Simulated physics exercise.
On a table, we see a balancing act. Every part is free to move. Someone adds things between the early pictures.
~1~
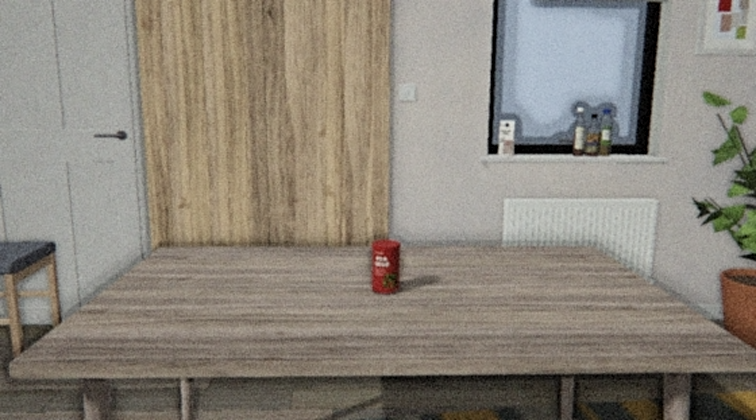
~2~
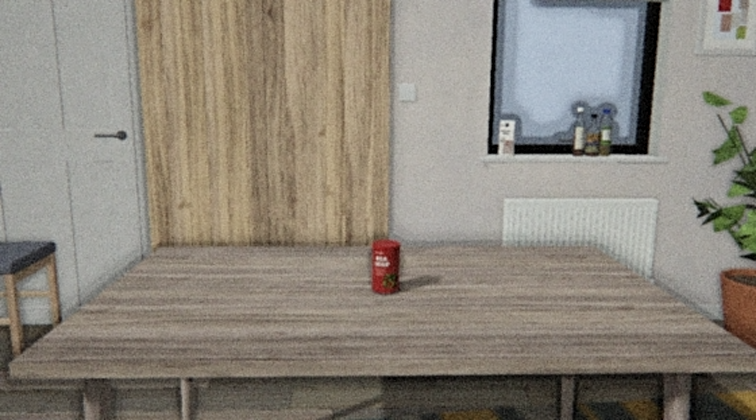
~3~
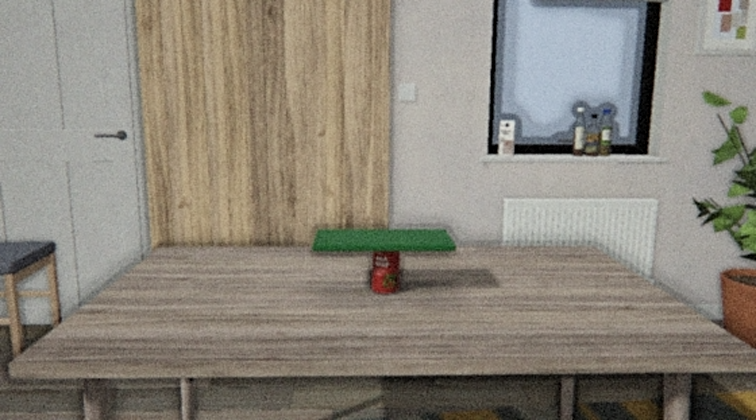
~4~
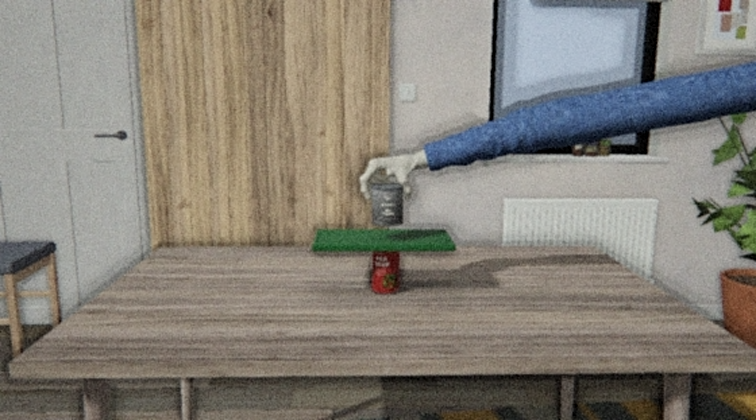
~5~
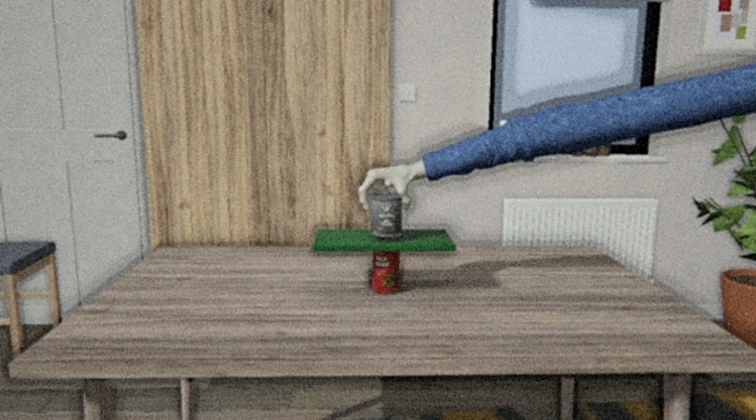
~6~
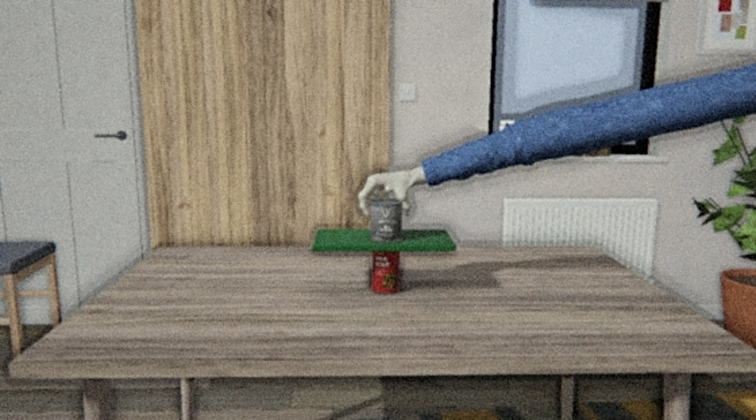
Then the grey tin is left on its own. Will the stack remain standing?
Yes.
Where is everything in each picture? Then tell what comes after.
In the first frame, the last thing is not in view yet; red tin (386, 267).
In the second frame, the last thing is not in view yet; red tin (386, 267).
In the third frame, the last thing is not in view yet; red tin (386, 267).
The fourth frame shows on its way; grey tin (388, 204); red tin (386, 267).
The fifth frame shows on its way; grey tin (386, 215); red tin (386, 267).
The sixth frame shows set down, still held; grey tin (386, 220); red tin (386, 267).
Then, 0.80 s after the last picture, nothing has stirred.
Then, 1.80 s after the last picture, grey tin resting near (386, 220).
At rest, all 3 in place. Seen from the same camera at the end, grey tin near (386, 221). The stack holds.
